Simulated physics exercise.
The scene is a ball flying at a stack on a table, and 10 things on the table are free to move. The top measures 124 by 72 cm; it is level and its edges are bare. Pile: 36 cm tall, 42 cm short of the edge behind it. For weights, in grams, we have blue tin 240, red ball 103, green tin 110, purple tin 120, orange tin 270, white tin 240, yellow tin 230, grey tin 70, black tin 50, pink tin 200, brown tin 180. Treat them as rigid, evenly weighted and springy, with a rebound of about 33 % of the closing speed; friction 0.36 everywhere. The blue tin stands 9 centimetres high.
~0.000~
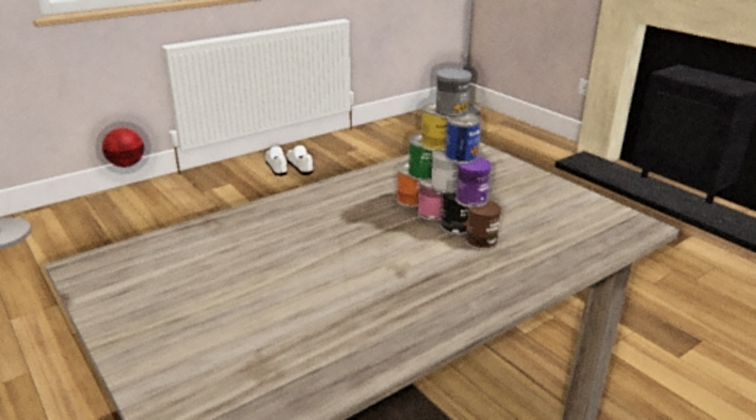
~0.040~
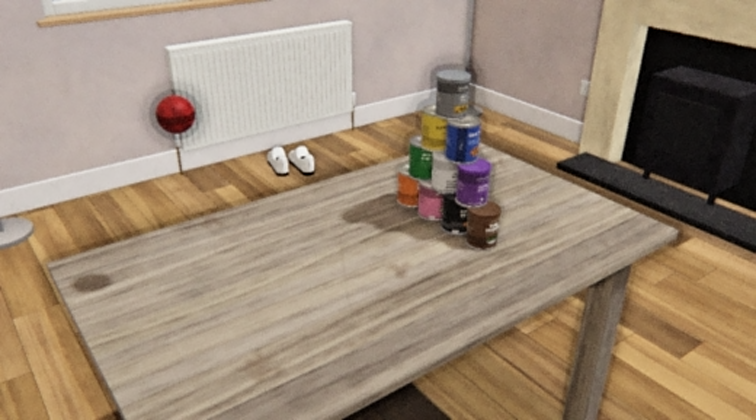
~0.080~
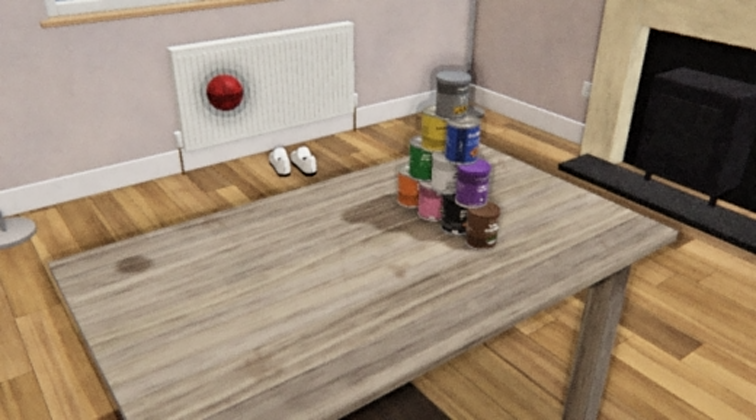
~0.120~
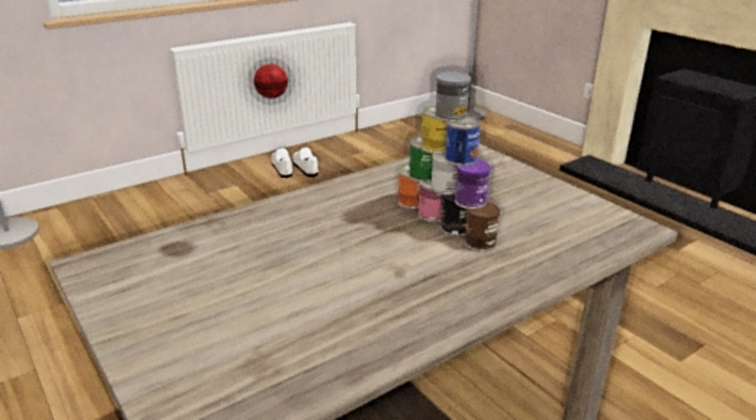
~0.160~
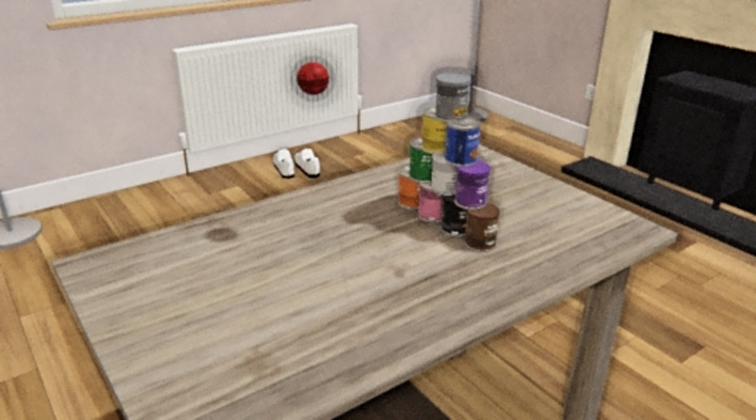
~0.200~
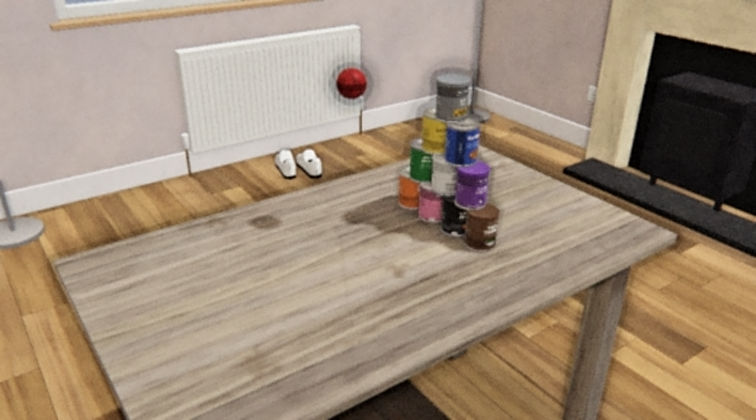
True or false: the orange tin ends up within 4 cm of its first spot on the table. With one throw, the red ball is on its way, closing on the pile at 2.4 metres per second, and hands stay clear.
True.
After 0.50 s, red ball near (527, 143).
After 0.80 s, red ball near (596, 242).
By the end (1.0 s), all 10 in place, give or take 4 cm. Seen from the same camera at the end, orange tin near (413, 187).
